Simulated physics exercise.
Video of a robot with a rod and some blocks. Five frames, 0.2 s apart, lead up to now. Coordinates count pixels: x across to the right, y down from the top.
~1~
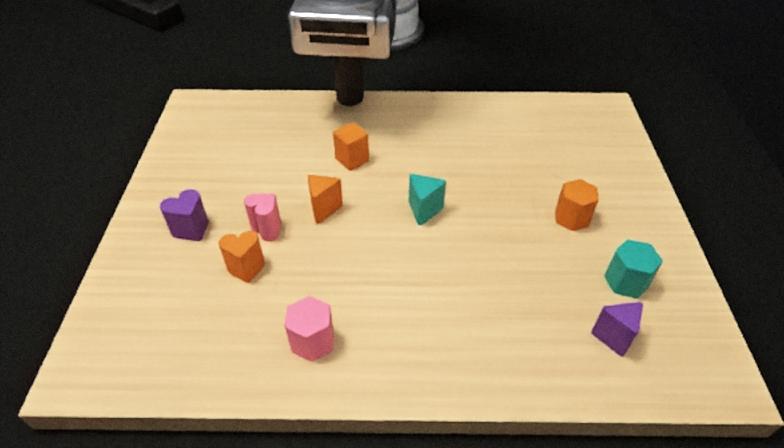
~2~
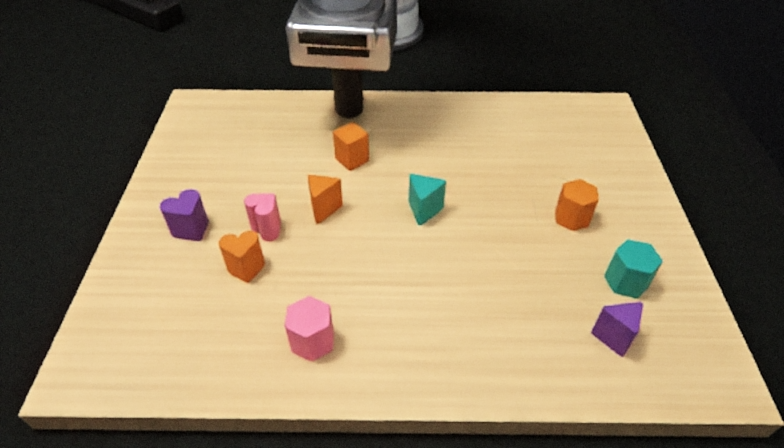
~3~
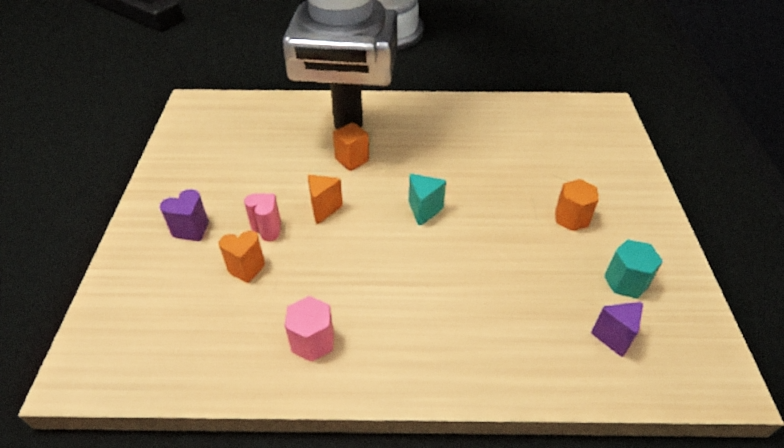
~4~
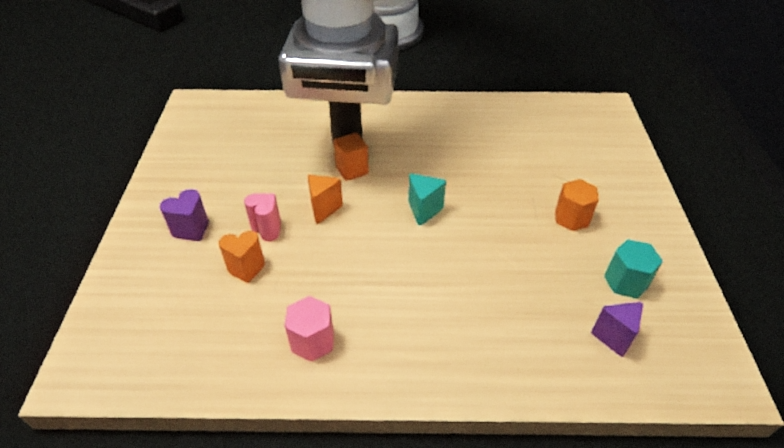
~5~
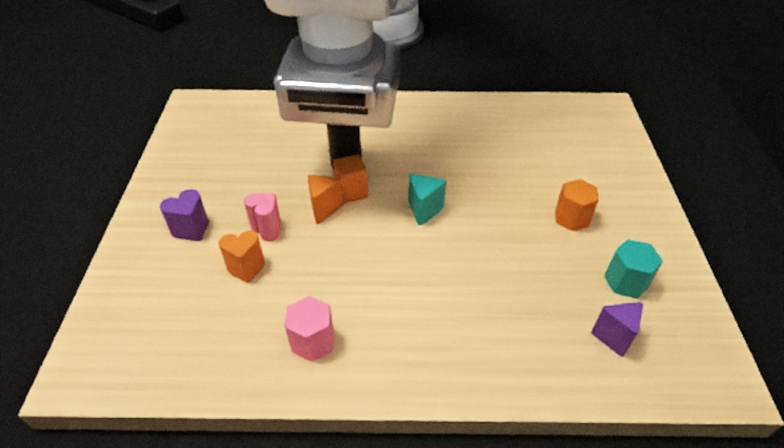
Robot arm with a dark rod moving forward over a wooden board, pushing an orange block up beside an orange triangular block.
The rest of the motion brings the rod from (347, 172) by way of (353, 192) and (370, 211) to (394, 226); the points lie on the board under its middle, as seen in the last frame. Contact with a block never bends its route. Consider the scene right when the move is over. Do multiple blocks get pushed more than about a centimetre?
No, that is not how it ends up.
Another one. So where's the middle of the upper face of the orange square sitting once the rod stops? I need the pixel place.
The top centre is at (364, 213).
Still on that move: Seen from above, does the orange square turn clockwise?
Short answer: Yes.
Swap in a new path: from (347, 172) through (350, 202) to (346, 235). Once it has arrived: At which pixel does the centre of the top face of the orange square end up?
If I read the scene right, the answer is (361, 229).
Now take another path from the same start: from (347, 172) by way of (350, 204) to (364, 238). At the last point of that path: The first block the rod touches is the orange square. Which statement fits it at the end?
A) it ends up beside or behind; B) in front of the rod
The correct letter is B.
On the path given first. One third of the way, rod (352, 184); orange triangular block (319, 186), turned 25° clockwise; orange square (355, 187).
Two thirds of the way, rod (369, 202); orange triangular block (319, 186), turned 25° clockwise; orange square (363, 207), turned 40° clockwise.
At the end, rod (394, 217); orange triangular block (319, 186), turned 25° clockwise; orange square (364, 213), turned 55° clockwise; turquoise triangular block not moved.
